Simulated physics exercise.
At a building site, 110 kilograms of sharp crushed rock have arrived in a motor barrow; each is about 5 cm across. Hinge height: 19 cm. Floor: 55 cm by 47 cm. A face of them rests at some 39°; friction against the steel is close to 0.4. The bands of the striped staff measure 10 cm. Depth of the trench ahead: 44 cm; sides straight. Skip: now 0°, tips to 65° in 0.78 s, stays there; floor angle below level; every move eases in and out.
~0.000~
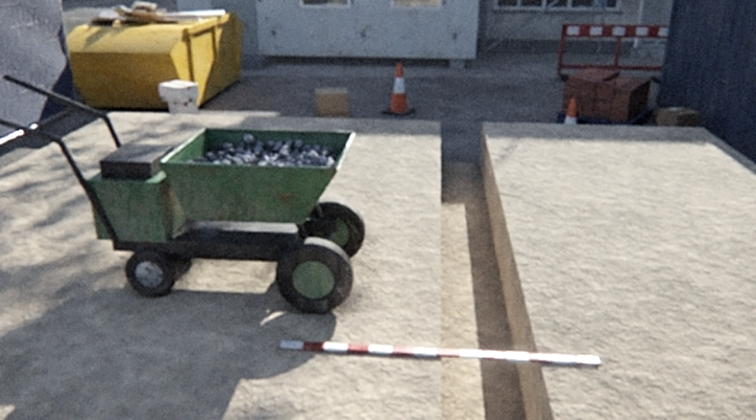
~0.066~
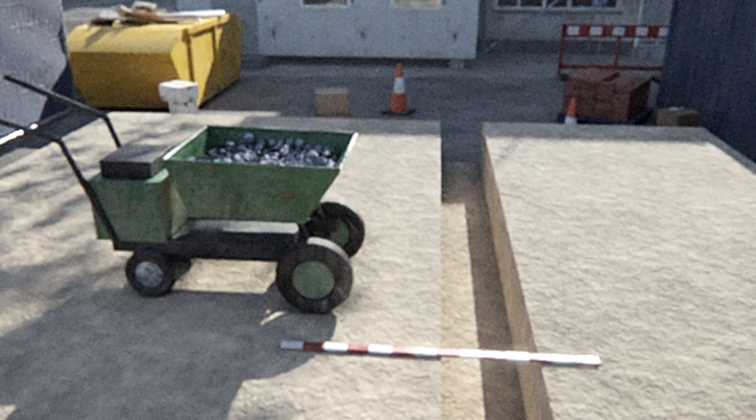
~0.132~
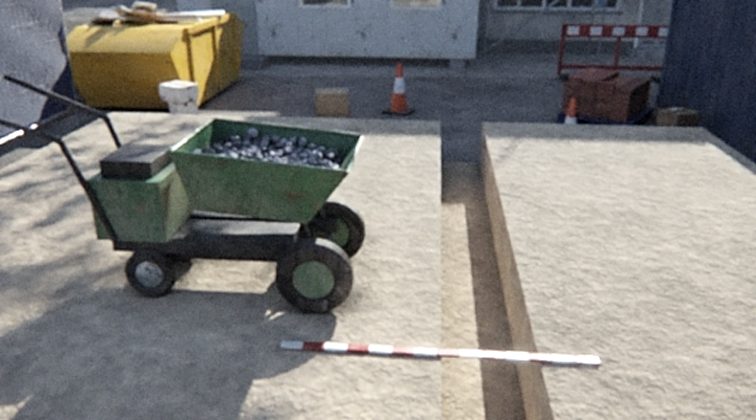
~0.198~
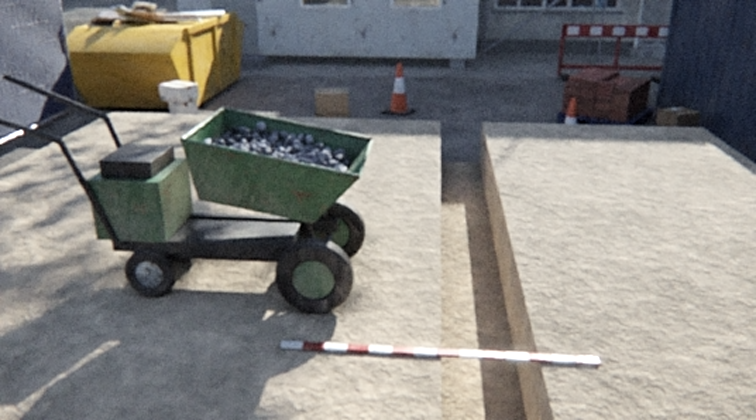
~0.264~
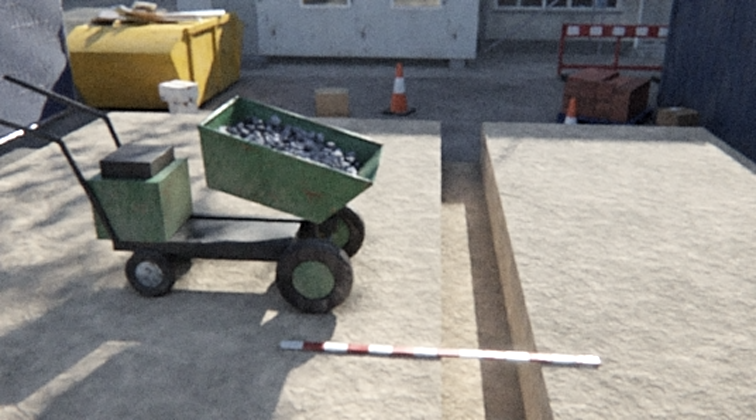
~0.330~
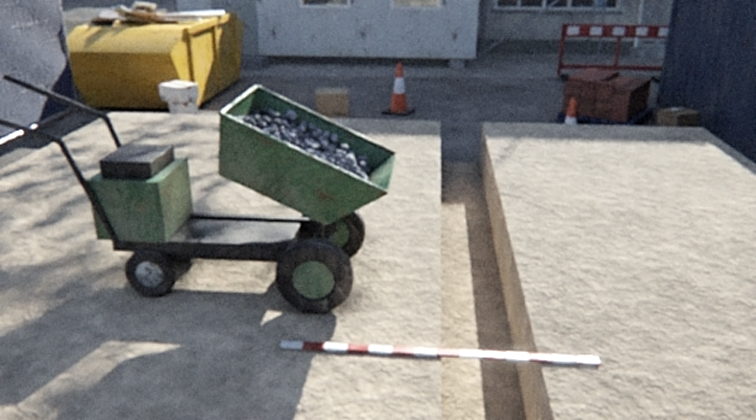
Green skip of a small dumper loaded with dark grey stones tilting steadily forward to the right beside a narrow trench.
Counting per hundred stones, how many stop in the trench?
Some 47.
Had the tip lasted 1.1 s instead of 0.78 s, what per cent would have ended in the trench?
Roughly 35 per cent would.
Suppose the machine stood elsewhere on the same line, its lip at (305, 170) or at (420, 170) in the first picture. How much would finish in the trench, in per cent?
Near 35 then near 15 percent.
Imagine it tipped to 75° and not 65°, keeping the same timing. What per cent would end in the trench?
It would be close to 85 percent.
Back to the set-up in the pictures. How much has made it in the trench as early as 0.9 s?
Something like 10 in a hundred.
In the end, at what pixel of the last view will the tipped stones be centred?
I'd put it close to (487, 358).
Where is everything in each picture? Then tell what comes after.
In the first frame, the skip is at 0°, its lip at (337, 170); the top of the load is at (289, 150).
The second frame shows lip at (340, 170), floor tilted 1°, highest stones at (283, 147); the stones move at 0.3 m/s on average.
In the third frame, the skip is at 5°, its lip at (348, 173); the top of the load is at (246, 141); the stones move at 0.6 m/s on average.
The fourth frame shows lip at (359, 177), floor tilted 10°, highest stones at (241, 134); the stones move at 0.9 m/s on average.
In the fifth frame, the skip is at 17°, its lip at (373, 184); the top of the load is at (247, 126); the stones move at 1.0 m/s on average.
The sixth frame shows lip at (387, 193), floor tilted 25°, highest stones at (261, 116); the stones move at 1.1 m/s on average.
After 0.6 s the floor is at 54°; 100 % in the skip; the foremost stones are at (408, 217).
After 0.9 s the floor is at 65°; 91 % in the skip, 1 % short of the trench, 8 % in the trench; the foremost stones are at (482, 275).
After 1.2 s the floor is at 65°; 64 % in the skip, 1 % short of the trench, 35 % in the trench; the foremost stones are at (535, 339).
After 3.2 s the floor is at 65°; 53 % in the skip, 47 % in the trench; the foremost stones are at (541, 330).
